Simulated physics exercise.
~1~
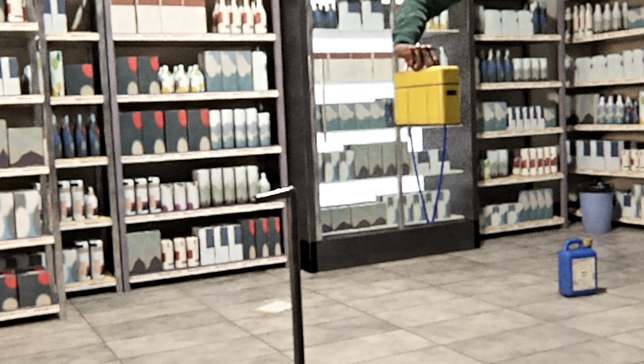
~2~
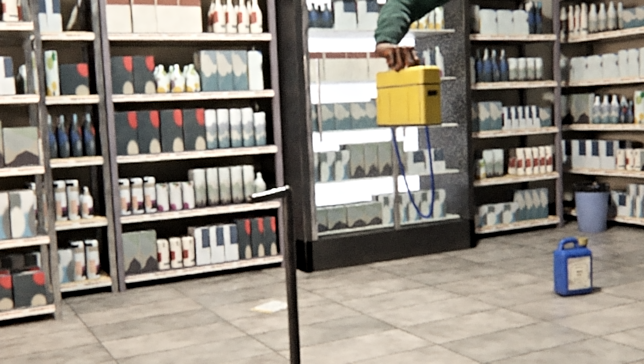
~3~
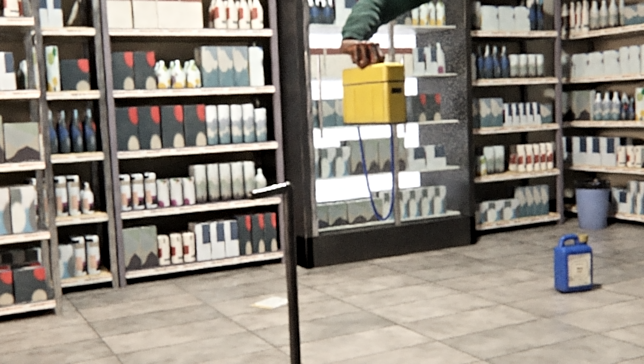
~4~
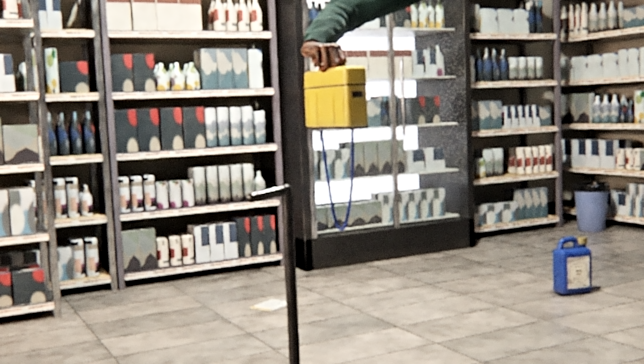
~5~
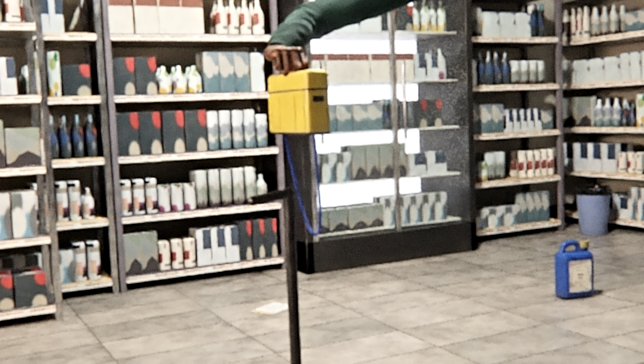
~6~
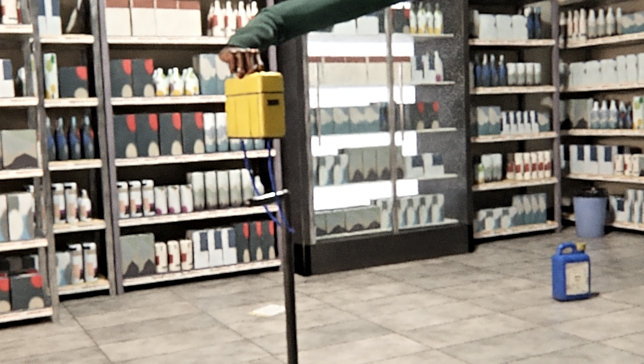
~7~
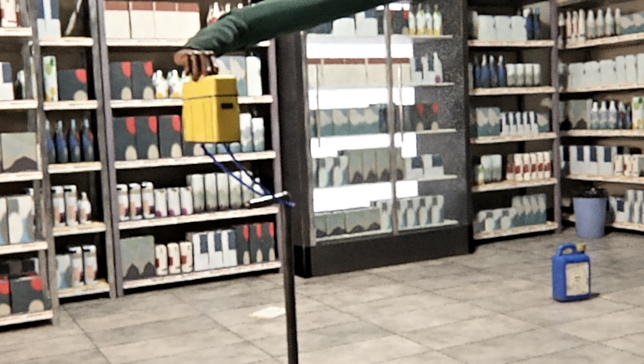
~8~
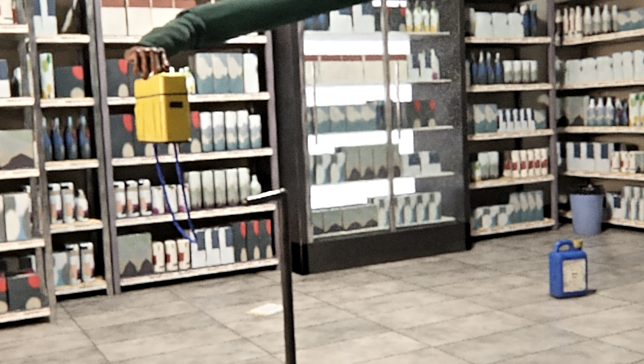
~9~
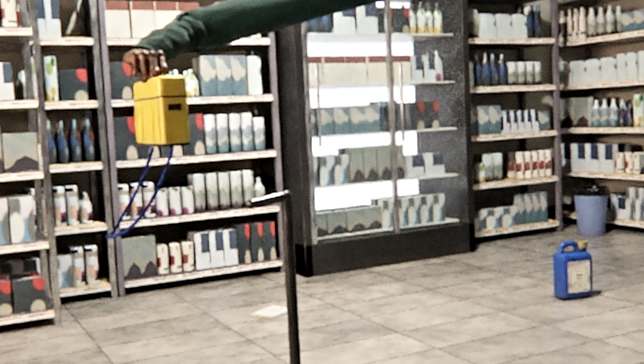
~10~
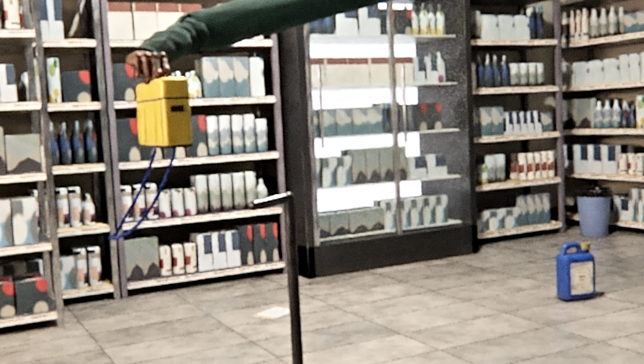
A yellow case with a dangling blue loop was carried left by a hand in a green sleeve past a hooked post in a shop, its loop trailing across the post and swinging free, before the case stopped, still held upright, beyond it.
